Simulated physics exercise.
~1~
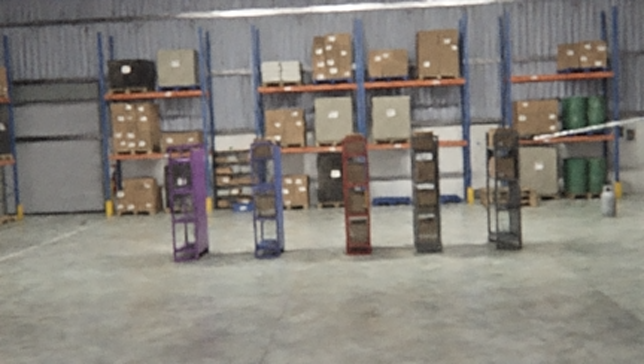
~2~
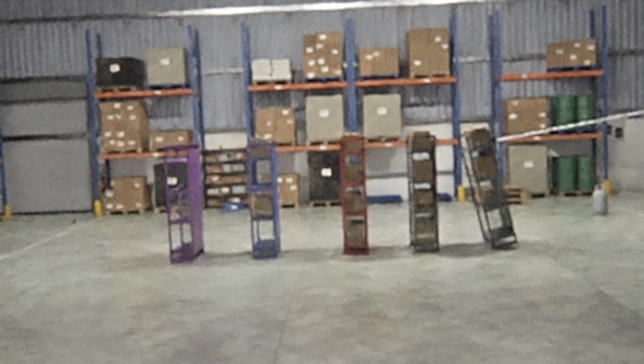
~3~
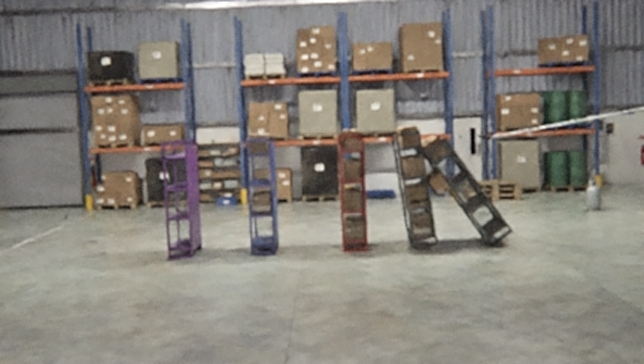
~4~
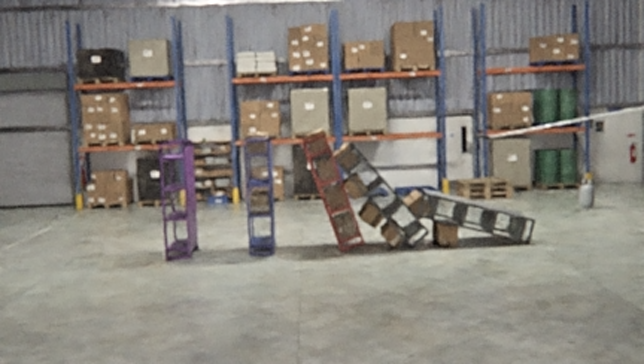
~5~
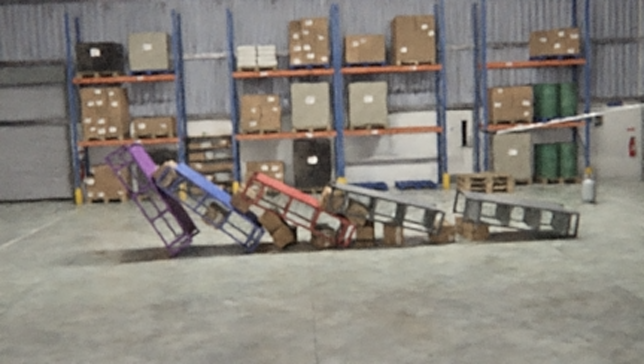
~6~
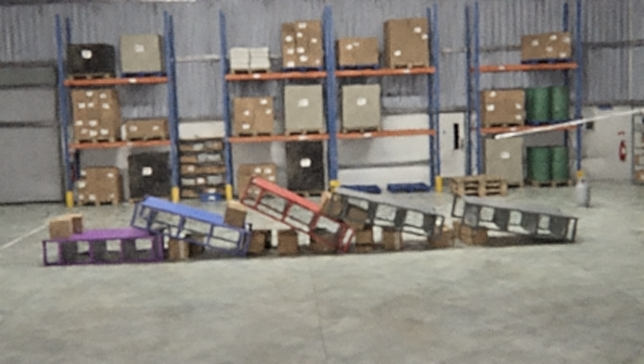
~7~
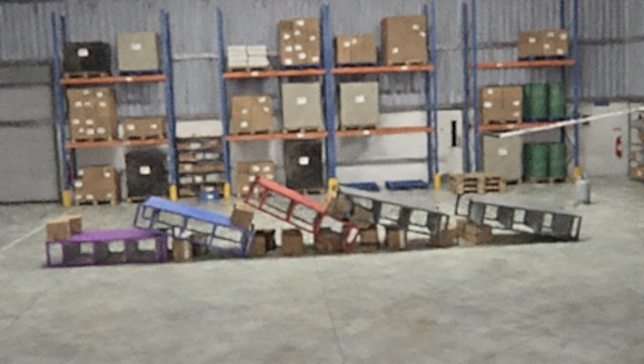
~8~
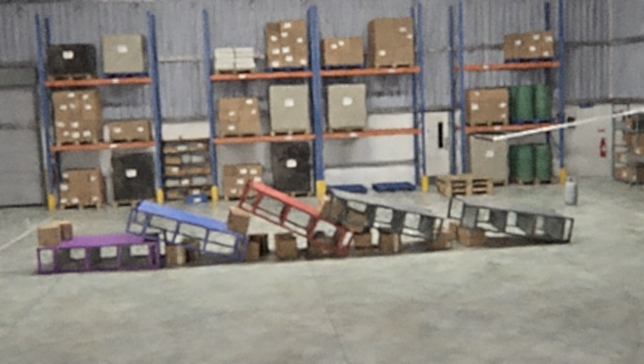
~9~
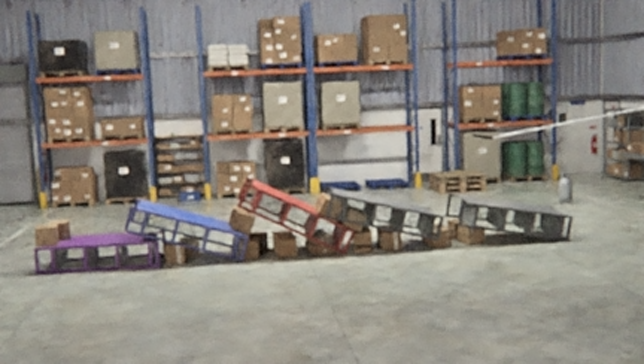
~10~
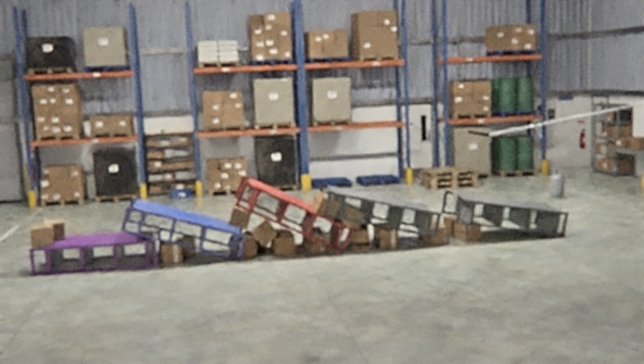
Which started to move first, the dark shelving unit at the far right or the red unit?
The dark unit at the far right started to move first, and the red unit began tipping only later.
